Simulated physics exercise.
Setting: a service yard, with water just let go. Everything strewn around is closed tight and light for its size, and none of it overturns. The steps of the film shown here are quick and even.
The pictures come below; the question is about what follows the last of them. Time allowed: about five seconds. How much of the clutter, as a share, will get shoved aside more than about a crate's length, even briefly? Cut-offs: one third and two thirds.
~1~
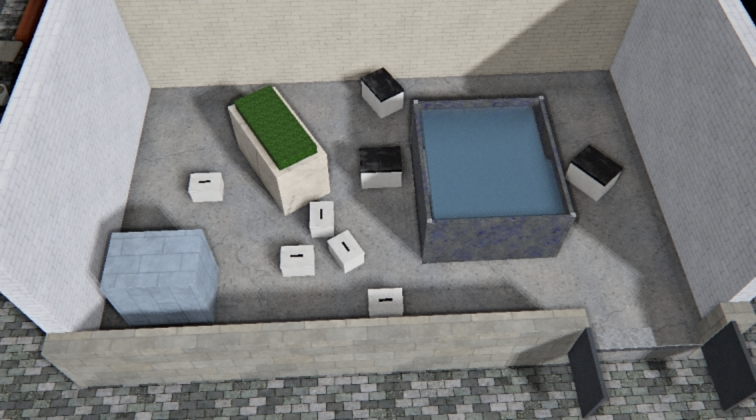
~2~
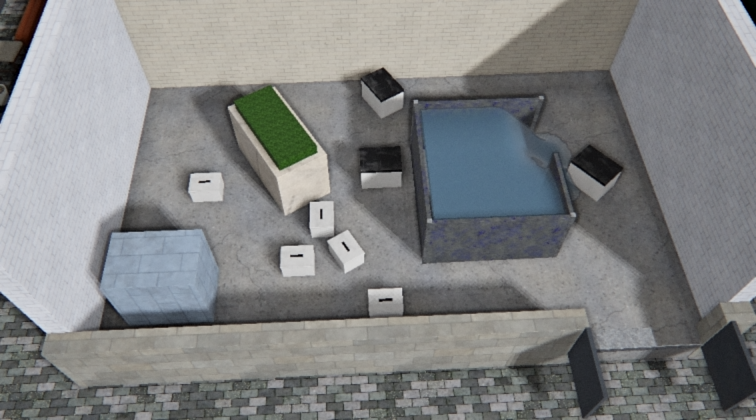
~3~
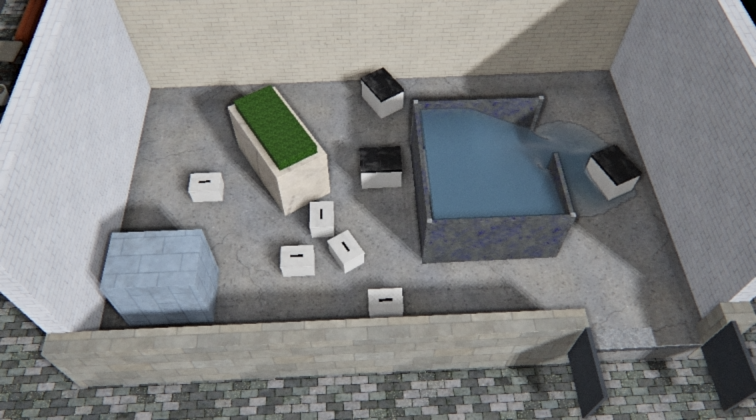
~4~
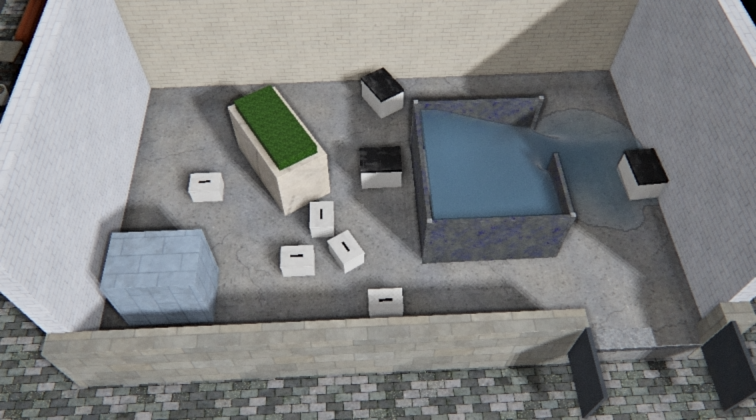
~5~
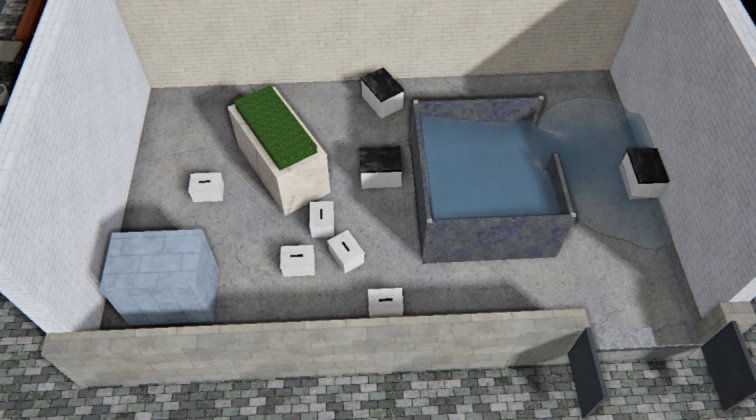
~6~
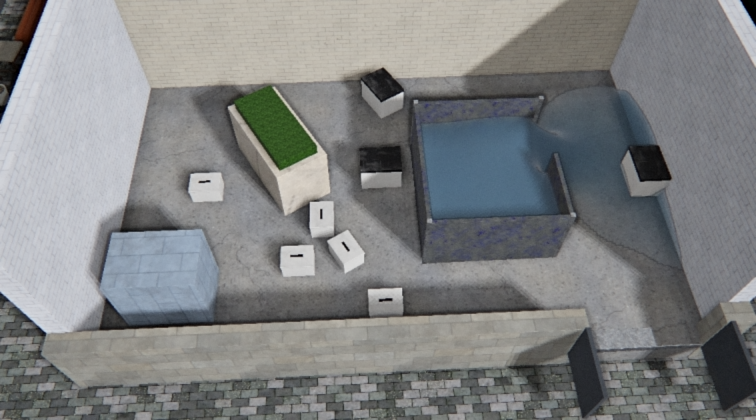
Looks to me like under one in three get shifted a long way.
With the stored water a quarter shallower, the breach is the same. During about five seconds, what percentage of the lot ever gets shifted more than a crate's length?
That comes to 20 % of the lot.
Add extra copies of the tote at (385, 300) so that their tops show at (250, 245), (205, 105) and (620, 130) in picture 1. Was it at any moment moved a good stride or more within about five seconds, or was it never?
Results - 1: Doesn't go far; 2: Ends up far away; 3: Ends up far away.
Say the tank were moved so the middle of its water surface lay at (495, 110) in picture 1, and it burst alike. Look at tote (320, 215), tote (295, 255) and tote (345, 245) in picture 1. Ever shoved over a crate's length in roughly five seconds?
In turn: Not that far, under that, no.
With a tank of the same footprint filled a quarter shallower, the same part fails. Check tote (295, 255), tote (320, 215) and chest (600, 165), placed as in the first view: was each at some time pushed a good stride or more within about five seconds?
Taking them as listed, the first stopped before it, the second stopped before it and the third reached the mark.
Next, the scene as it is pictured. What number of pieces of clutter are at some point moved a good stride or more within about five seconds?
My tally gives 2.
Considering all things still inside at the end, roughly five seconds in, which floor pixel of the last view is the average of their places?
In the last view, somewhere about (298, 216).
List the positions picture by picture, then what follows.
A chest at (598, 164) rests on the ground; a tote at (205, 182), on the bottom; 0 of 8 have shifted, in the first frame.
A chest at (598, 164) rests on the ground; a tote at (205, 182) rests on the ground; 0 of 8 have shifted, in the second frame.
A chest at (617, 163), on the bottom, close to its start; a tote at (205, 182), on the bottom; 1 of 8 have shifted, in the third frame.
A chest at (647, 165) rests on the ground, a stride from its start; a tote at (205, 182) rests on the ground; 1 of 8 have shifted, in the fourth frame.
A chest at (649, 165) rests on the ground, a stride from its start; a tote at (205, 182), on the bottom; 1 of 8 have shifted, in the fifth frame.
A chest at (650, 162), afloat, a stride from its start; a tote at (205, 182), on the bottom; 1 of 8 have shifted, in the sixth frame.
A moment on, 1 of 8 are well off their spots; 1 afloat.
Next, 1 of 8 are well off their spots; 0 afloat.
Later, 2 of 8 are well off their spots; 1 afloat.
In the end, 2 of 8 are well off their spots, and 2 have been at some point; 1 afloat.
